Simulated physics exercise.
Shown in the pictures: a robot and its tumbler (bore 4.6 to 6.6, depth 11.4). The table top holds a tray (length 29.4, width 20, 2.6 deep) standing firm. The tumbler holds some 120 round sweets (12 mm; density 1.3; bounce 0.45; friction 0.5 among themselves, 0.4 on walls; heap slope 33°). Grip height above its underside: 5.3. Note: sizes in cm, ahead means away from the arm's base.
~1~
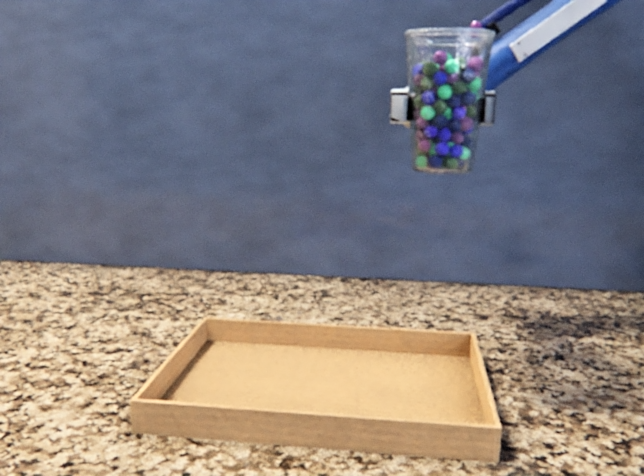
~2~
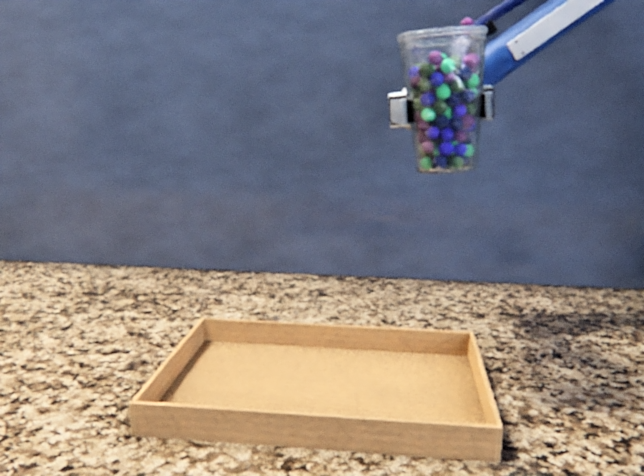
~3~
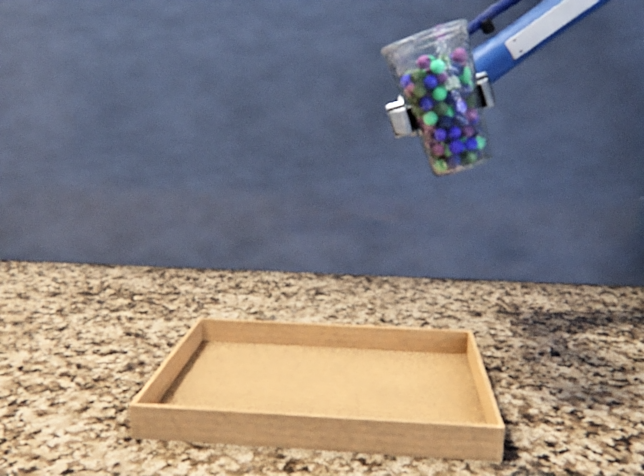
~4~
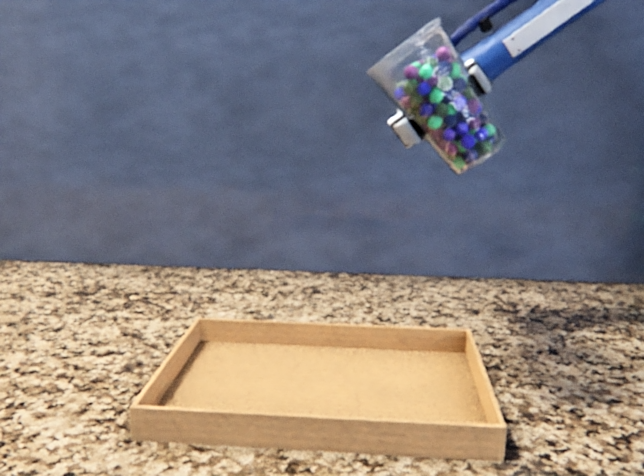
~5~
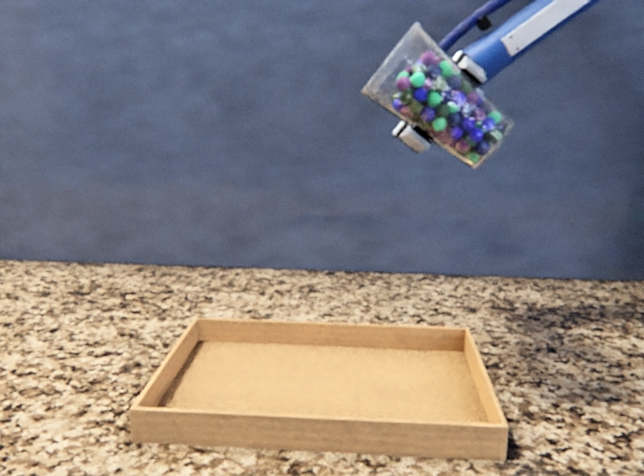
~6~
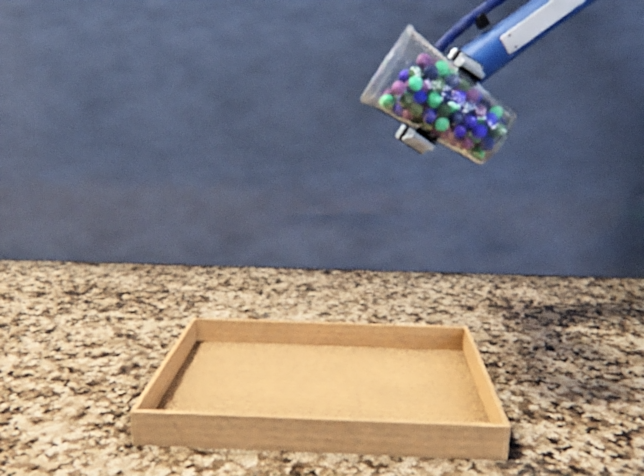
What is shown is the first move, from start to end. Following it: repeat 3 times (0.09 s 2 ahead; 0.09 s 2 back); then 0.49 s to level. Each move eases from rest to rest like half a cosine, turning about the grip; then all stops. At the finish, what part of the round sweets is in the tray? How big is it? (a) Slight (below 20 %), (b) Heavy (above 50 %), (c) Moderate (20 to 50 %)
The answer is a.
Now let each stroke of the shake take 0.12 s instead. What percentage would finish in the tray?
Roughly 0 percent would.
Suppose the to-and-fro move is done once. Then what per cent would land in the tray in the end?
Probably about 5 in a hundred.
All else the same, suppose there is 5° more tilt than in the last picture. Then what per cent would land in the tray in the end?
Near 15 %.
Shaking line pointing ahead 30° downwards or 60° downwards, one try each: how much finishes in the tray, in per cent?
Roughly 0 per cent, then 0 per cent.
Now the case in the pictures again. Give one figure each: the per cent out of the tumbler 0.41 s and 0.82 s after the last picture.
Around 5 % and around 5 %.
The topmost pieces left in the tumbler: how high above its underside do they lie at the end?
I'd say near 11.0 cm from the bottom.
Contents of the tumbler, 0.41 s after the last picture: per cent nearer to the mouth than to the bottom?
Share in the mouth half: About 50 %.
Then, 0.41 s later, tilted 58° forward, highest piece 30 above the table; 119 in the tumbler, 3 in the tray, 2 in flight or on a rim.
Then, 0.82 s later, tilted 22° forward, highest piece 32 above the table; 116 in the tumbler, 7 in the tray, 1 in flight or on a rim.
Then, 1.23 s later, level, highest piece 32 above the table; 116 in the tumbler, 8 in the tray.
Then, 2.28 s later, level, highest piece 32 above the table; 116 in the tumbler, 8 in the tray.
At rest, 116 in the tumbler, 8 in the tray. That is 6 % in the tray.
